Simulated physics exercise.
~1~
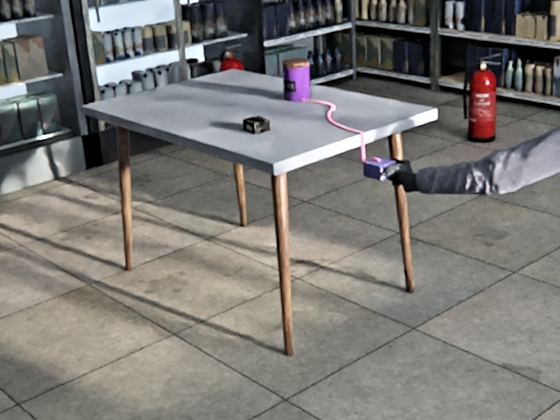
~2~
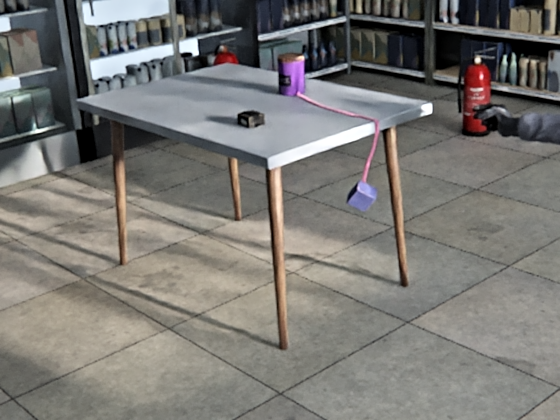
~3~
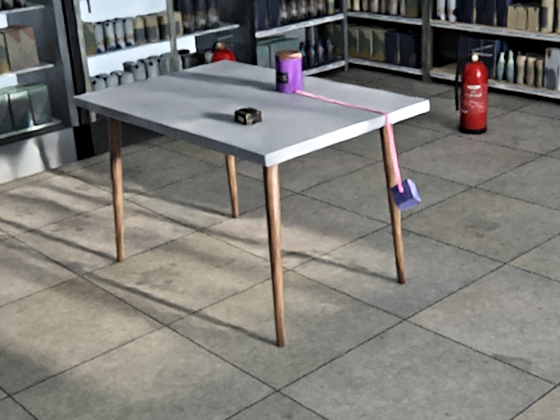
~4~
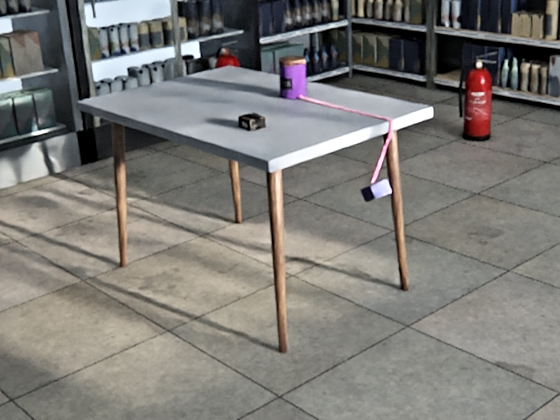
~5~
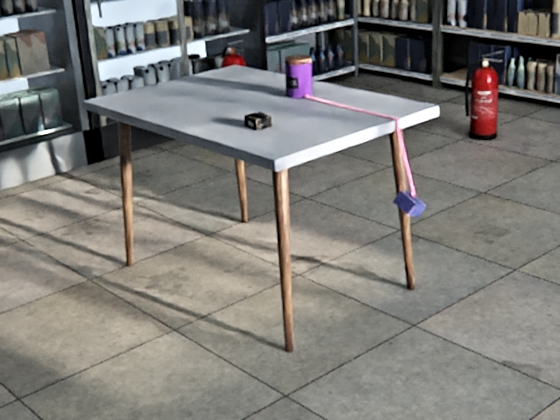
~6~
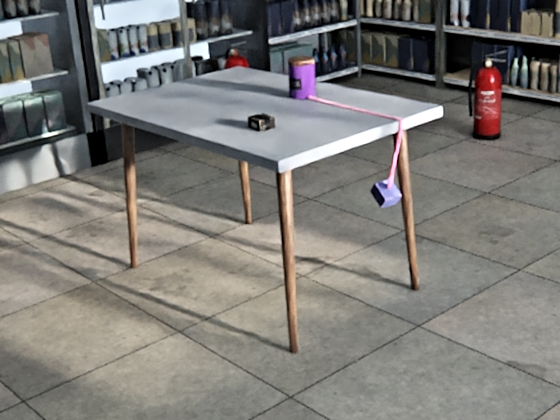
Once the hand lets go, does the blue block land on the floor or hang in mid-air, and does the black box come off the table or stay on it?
The blue block hangs in the air on its ribbon. The black box stays where it is on the table.
